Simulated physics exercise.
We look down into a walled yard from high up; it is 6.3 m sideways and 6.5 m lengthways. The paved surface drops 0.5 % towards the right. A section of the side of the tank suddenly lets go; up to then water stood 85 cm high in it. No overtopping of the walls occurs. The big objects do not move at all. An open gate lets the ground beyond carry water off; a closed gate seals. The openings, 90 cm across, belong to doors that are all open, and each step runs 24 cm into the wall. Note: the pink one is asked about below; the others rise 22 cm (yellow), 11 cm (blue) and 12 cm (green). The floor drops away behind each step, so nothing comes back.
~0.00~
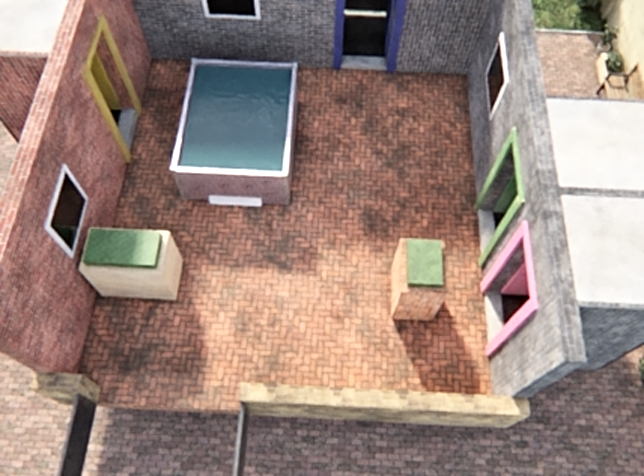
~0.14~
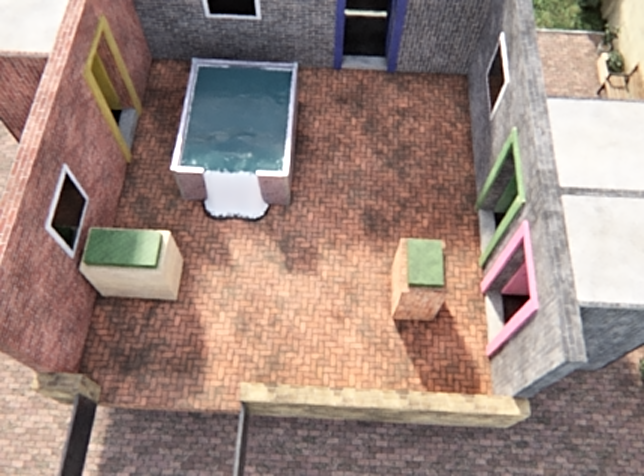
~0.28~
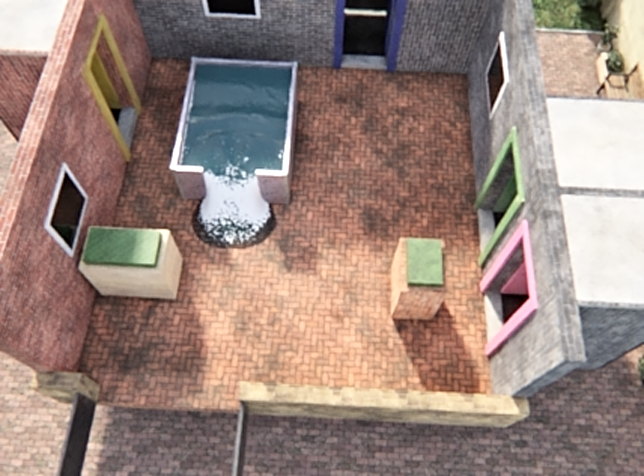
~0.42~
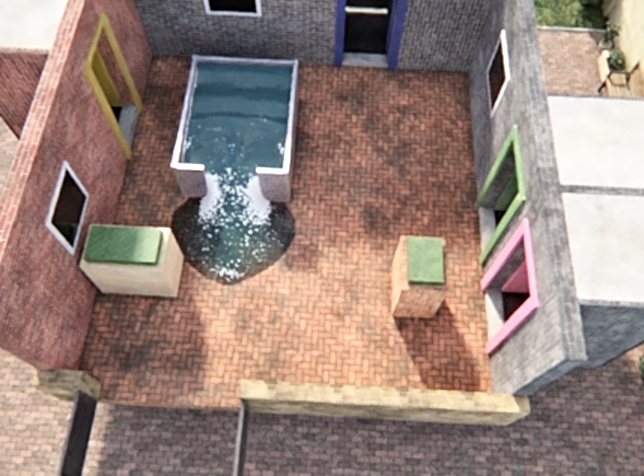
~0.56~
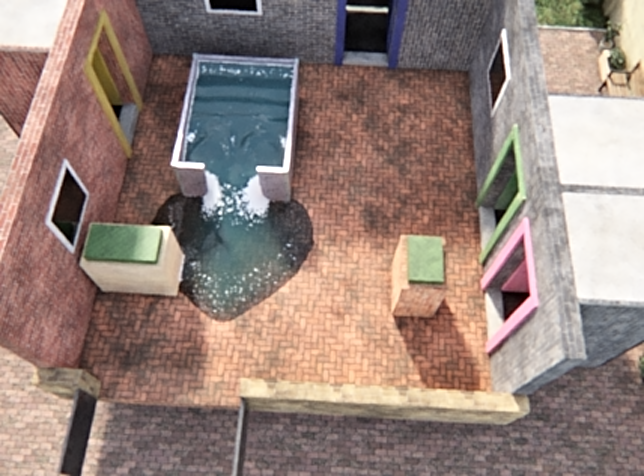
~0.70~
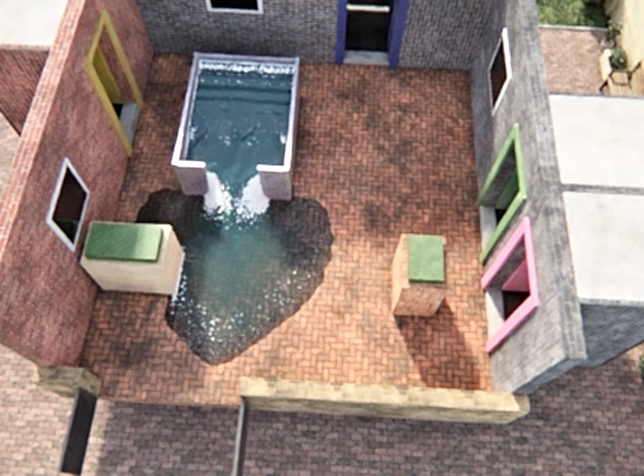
Water pouring through a gap in the front of a raised brick tank, spreading in a dark pool across a walled courtyard.
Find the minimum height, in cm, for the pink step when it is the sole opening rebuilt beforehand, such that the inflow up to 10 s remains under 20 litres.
The minimum height is about 9 cm.
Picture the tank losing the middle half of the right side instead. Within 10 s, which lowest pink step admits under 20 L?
Then the minimum is about 12.5 cm.
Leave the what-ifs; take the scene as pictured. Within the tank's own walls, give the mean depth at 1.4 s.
About 58 cm.
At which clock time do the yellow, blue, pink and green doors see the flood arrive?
Arrives: Yellow 2.2 s / blue 6.5 s / pink 2.8 s / green 3.4 s.
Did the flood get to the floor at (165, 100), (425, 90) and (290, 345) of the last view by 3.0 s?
In order: Soaked, untouched, soaked.
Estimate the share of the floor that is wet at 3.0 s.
Some 50 per cent of it.
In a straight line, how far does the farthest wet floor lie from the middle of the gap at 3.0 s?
About 5.2 m.
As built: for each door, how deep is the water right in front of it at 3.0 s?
Depth (cm): Yellow 2 / blue 0 / pink 9 / green 0.
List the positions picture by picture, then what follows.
The first picture shows the tank at (238, 117) is whole and still, 85 cm deep; the pink door at (504, 297) is dry.
In the second picture, the gap is at (234, 189), the front 0.4 m out at (214, 216); the back of the tank holds 85 cm.
In the third picture, the front is at (220, 243), 0.9 m from the gap at (234, 190); 0.9 m2 of floor is wet, 85 cm left at the back.
In the fourth picture, the front is at (219, 278), 1.6 m from the gap at (235, 188); 2.3 m2 of floor is wet, 85 cm left at the back.
In the fifth picture, water pours out at (235, 187) and has run 2.2 m, to (217, 315); about 6 cm deep outside, 80 cm at the back.
In the sixth picture, water pours out at (236, 185) and has run 2.9 m, to (212, 359); about 5 cm deep outside, 72 cm at the back; 2.8 m in a straight line remain to the pink door at (505, 293).
After 1.4 s water covers 30 % of the floor, deepest (48 cm) near (234, 199); it has not reached the pink door.
After 3.0 s water covers 50 % of the floor, deepest (33 cm) near (482, 403); 9 cm at the pink door, 0 litres in over its 12 cm step.
After 10.0 s water covers 95 % of the floor, deepest (10 cm) near (234, 199); 8 cm at the pink door, 4 litres in over its 12 cm step.
At the pink door as built, the water arrived by 2.8 s and peaked near 13 cm at 3.8 s.
Run again over the same 10 s with other heights there, 42 litres in over 7 cm, 5 litres over 11.5 cm. The limit of 20 litres is kept from about 9 cm up.
